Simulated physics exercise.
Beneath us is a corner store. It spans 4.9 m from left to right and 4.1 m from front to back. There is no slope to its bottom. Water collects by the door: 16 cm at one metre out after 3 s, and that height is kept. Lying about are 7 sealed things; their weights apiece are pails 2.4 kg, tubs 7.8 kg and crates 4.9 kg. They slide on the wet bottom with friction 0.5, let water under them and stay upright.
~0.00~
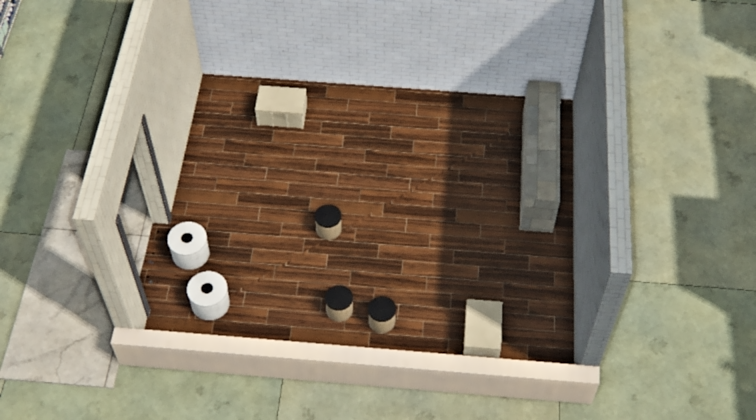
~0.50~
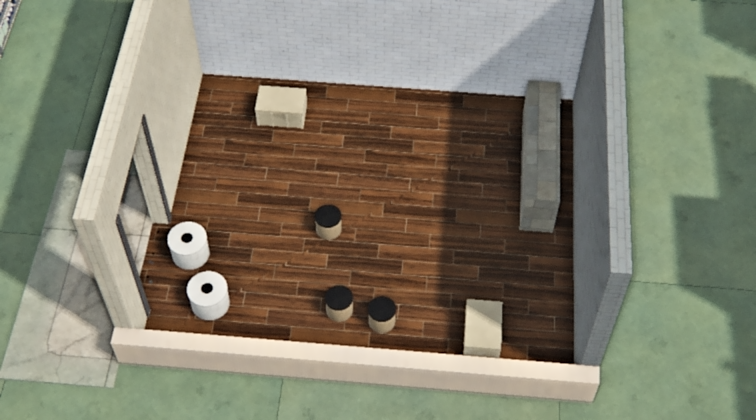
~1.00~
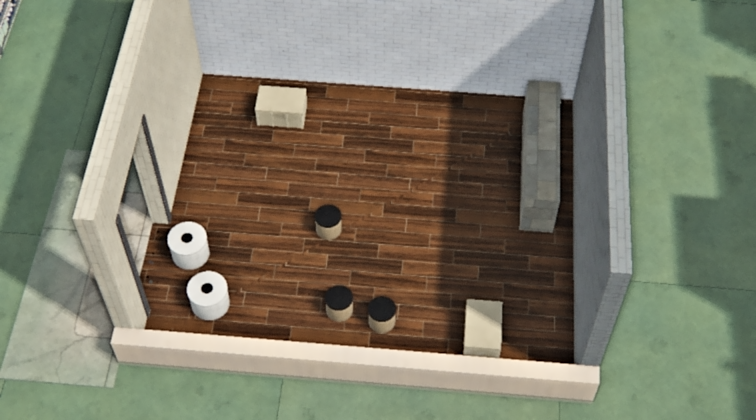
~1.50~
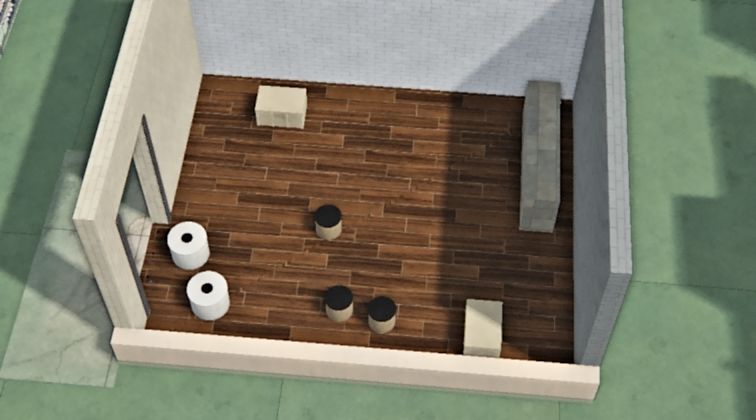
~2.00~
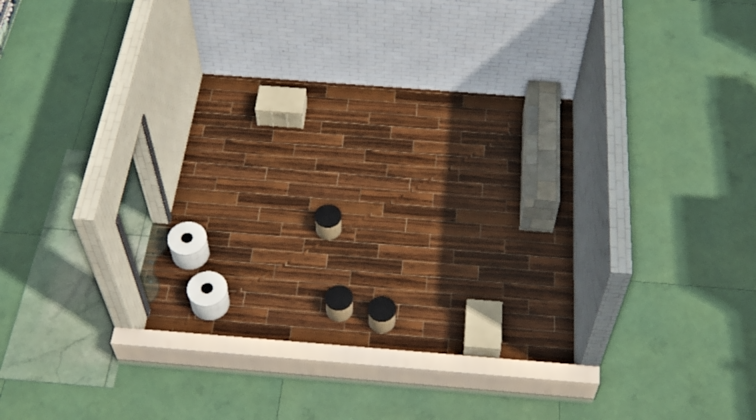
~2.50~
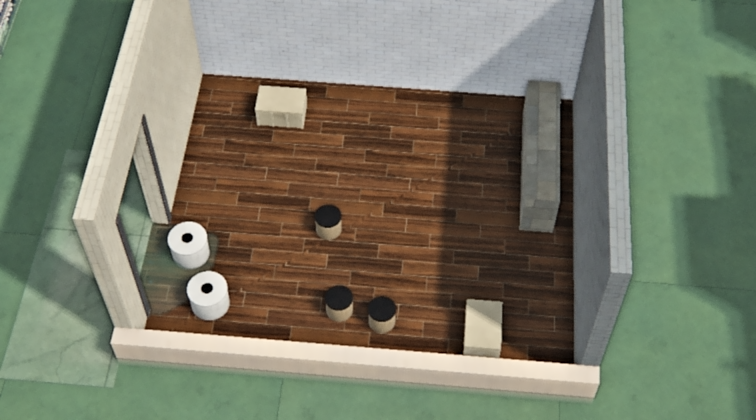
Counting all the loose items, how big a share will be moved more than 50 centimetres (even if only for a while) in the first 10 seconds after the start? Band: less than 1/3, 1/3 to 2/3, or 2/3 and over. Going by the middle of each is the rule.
Band: 2/3 and over.
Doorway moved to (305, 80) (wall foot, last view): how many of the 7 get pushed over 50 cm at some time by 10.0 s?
Then it comes to 7 of them.
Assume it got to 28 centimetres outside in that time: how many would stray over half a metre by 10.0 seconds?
I count 6 of them in that case.
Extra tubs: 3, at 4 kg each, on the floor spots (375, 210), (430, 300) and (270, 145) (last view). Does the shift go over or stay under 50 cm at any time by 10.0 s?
First one stays inside the line, second one crosses the line, third one stays inside the line.
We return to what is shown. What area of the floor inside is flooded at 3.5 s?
Some 2.5 m2 of it.
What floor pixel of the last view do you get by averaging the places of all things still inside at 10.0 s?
Near (446, 244).
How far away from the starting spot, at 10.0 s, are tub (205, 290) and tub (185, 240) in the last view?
One is off by 350 cm, the other by 200 cm, in the order asked.
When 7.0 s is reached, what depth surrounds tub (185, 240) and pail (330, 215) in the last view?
4 and 2 cm.
After 3.5 s 1 of 7 are over 50 cm from their spots; 0 afloat.
After 4.5 s 2 of 7 are over 50 cm from their spots; 0 afloat.
After 7.0 s 6 of 7 are over 50 cm from their spots; 3 afloat.
After 10.0 s 6 of 7 are over 50 cm from their spots, and 6 have been at some point; 4 afloat.
